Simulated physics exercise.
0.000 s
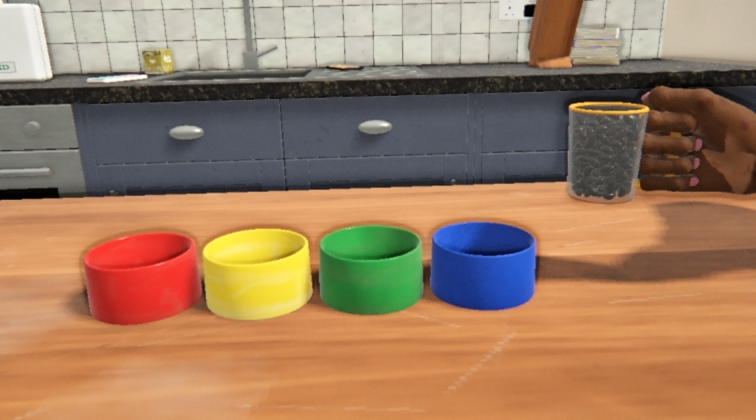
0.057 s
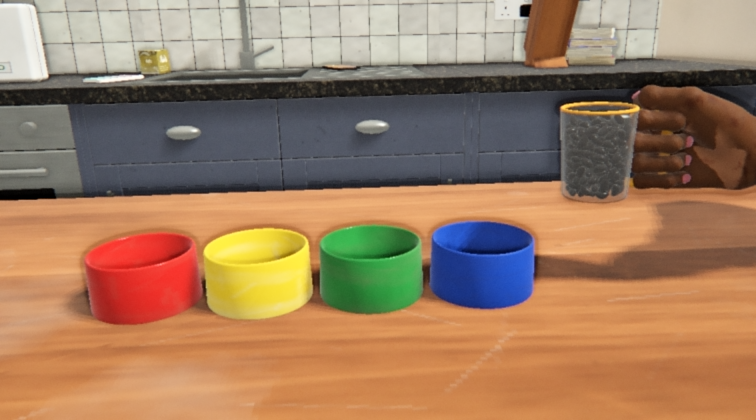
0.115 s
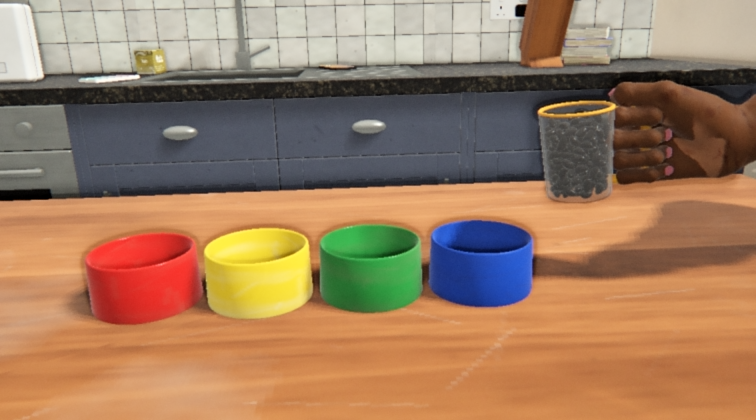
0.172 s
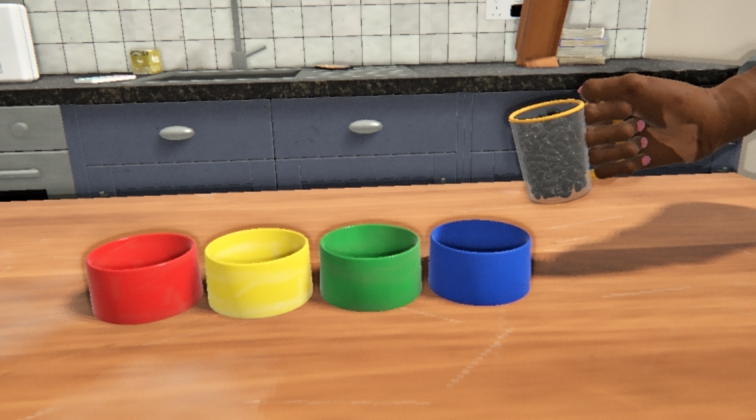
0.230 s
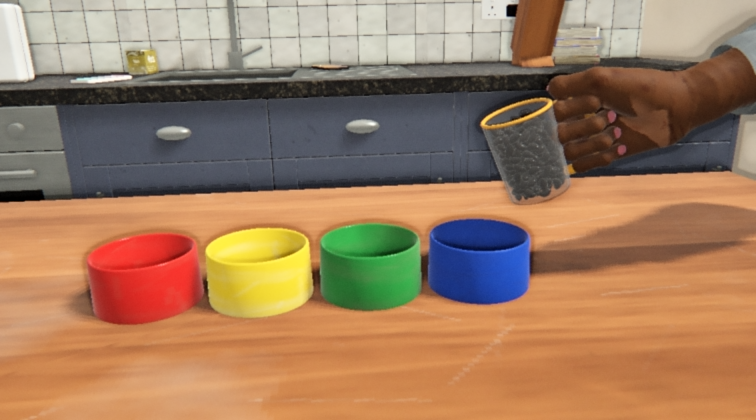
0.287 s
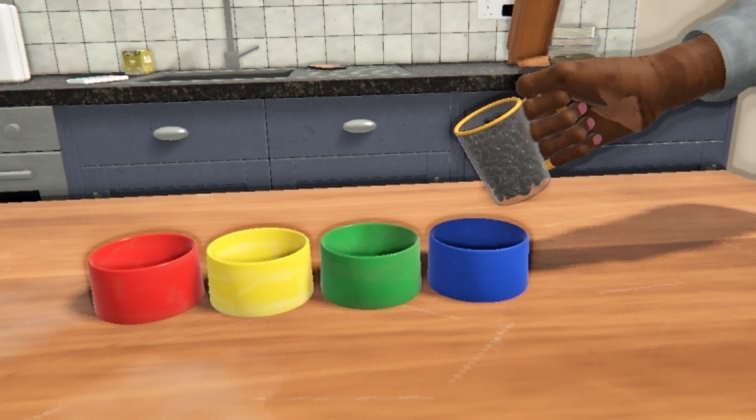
Glass cup of dark beans moving left and tilting in a hand behind four coloured dishes on a wooden kitchen table.
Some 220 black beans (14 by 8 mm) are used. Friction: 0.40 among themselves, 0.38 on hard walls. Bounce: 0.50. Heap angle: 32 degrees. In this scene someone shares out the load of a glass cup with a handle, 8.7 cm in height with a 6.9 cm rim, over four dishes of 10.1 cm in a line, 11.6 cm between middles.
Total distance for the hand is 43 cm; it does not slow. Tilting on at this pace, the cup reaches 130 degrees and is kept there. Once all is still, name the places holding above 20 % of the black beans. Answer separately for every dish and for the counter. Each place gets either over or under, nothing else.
At the end, red: More than one in five. Blue: One in five or fewer. Green: One in five or fewer. Yellow: One in five or fewer. Counter: One in five or fewer.
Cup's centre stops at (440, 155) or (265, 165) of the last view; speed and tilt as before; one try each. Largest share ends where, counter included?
First try: Green; second try: Yellow.
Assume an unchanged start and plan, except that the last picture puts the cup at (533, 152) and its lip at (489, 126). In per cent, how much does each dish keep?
Final shares - red 80 %, blue 0 %, green 0 %, yellow 10 %.
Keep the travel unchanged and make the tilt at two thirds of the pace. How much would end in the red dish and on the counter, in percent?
Shares - red: 90, counter: 10.
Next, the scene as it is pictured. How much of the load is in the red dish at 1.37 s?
Close to 95 per cent at that point.
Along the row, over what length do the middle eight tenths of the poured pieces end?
It spans about 6 centimetres along the dishes.
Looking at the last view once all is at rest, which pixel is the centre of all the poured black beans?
Est. centre at rest: (141, 282) px.
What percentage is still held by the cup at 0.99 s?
Around 85 per cent of the load.
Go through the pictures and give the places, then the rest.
In the first picture, cup at (604, 152), tilt 0 degrees, lip at (573, 109), moved 0.0 cm; middle of the pieces at (603, 159); blue dish at (483, 239); green dish at (370, 243); yellow dish at (256, 247); red dish at (140, 251).
In the second picture, cup at (596, 152), tilt 2 degrees, lip at (564, 111), moved 0.6 cm; middle of the pieces at (596, 159).
In the third picture, cup at (577, 152), tilt 7 degrees, lip at (541, 114), moved 2.2 cm; middle of the pieces at (578, 159).
In the fourth picture, cup at (553, 153), tilt 13 degrees, lip at (512, 120), moved 4.6 cm; middle of the pieces at (554, 159).
In the fifth picture, cup at (528, 153), tilt 20 degrees, lip at (484, 126), moved 6.9 cm; middle of the pieces at (530, 159).
In the sixth picture, cup at (505, 153), tilt 27 degrees, lip at (457, 133), moved 9.3 cm; middle of the pieces at (508, 159); blue dish at (478, 234); green dish at (370, 239); yellow dish at (258, 245); red dish at (144, 251). The cup turns about 120 degrees a second and travels 41 cm a second.
After 0.71 s, tilt 77 degrees; cup holds 100 %.
After 0.99 s, tilt 110 degrees; cup holds 85 %, red 10 %.
After 1.37 s, tilt 130 degrees; cup holds 0 %, red 95 %.
In the end, at 2.0 s, red 95 %, blue 0 %, green 0 %, yellow 0 %, counter 5 %.
